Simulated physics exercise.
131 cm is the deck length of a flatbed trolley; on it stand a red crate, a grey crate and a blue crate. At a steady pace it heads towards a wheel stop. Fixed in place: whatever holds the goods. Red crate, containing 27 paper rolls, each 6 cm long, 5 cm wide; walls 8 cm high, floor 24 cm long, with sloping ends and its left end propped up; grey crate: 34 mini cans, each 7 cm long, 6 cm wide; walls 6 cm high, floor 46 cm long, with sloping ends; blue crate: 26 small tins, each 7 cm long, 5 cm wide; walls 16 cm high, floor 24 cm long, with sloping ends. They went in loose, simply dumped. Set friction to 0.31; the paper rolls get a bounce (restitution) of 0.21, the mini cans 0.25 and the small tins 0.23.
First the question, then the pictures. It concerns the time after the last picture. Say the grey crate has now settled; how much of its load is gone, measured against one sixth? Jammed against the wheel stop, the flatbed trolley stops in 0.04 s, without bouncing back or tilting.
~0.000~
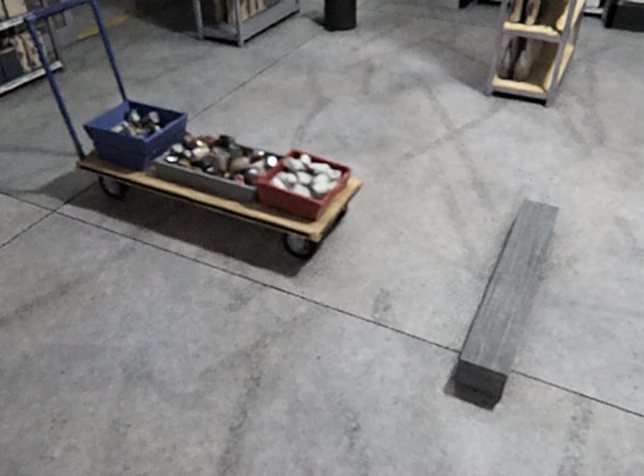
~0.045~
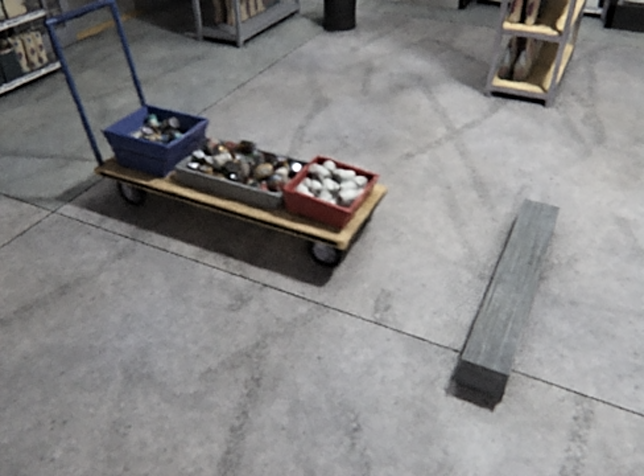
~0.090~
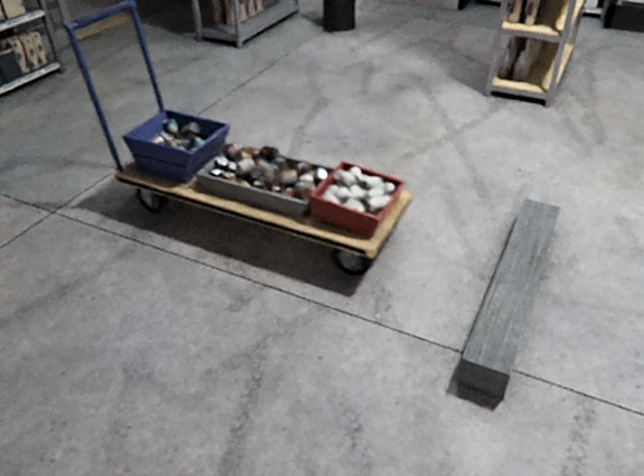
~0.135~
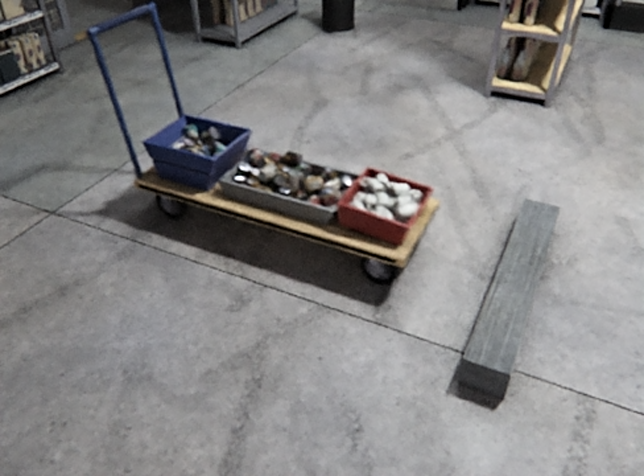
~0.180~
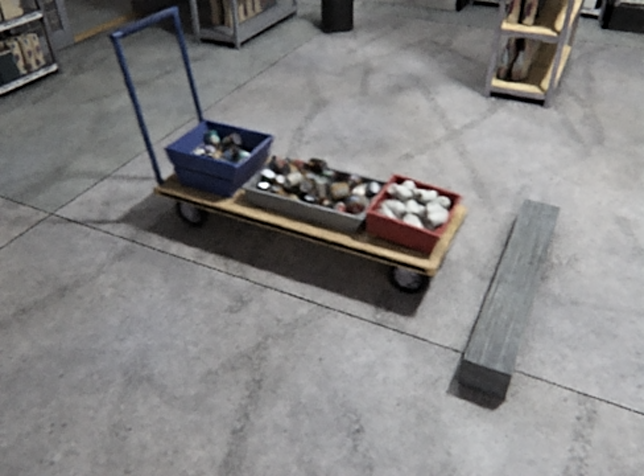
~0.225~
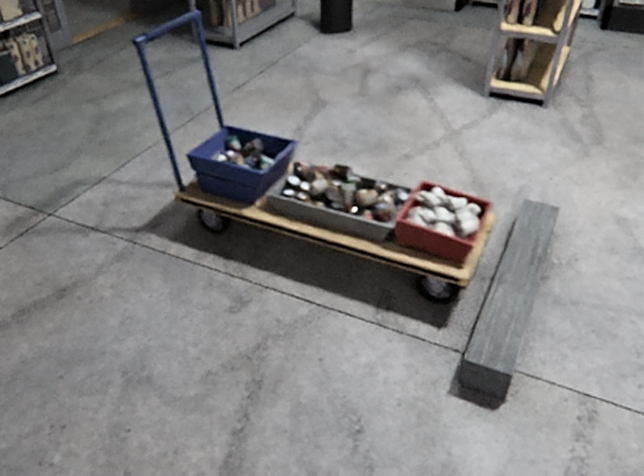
The lost share is larger than a sixth.
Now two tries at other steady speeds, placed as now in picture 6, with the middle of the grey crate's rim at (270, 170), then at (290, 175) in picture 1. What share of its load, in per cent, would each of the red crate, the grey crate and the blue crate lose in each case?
Per cent lost, first try then second - red crate: 0, 0; grey crate: 10, 0; blue crate: 0, 0.
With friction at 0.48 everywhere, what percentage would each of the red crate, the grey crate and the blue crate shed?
You'd see red crate shed 30 percent, grey crate shed 30 percent, and blue crate shed 0 percent.
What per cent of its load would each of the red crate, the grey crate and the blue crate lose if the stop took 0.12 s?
In that case red crate 10, grey crate 10, blue crate 0 per cent.
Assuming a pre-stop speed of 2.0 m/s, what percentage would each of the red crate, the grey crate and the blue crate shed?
Then red crate 10, grey crate 10, blue crate 0 per cent.
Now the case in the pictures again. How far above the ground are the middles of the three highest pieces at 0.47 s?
Mean height: Some 52 cm.
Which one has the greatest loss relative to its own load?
It is the grey crate.
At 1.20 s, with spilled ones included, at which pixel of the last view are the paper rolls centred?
At about (481, 232) in pixels.
After 0.25 s, the wheels strike.
After 0.35 s, 2 of 27 out of the red crate, 2 of 34 out of the grey crate and 0 of 26 out of the blue crate.
After 0.47 s, 4 of 27 out of the red crate, 6 of 34 out of the grey crate and 1 of 26 out of the blue crate.
After 0.70 s, 6 of 27 out of the red crate, 10 of 34 out of the grey crate and 1 of 26 out of the blue crate.
Final count (at 1.20 s), 6 of 27 out of the red crate, 11 of 34 out of the grey crate and 1 of 26 out of the blue crate. Asked share, 11 of 34, 32 per cent.
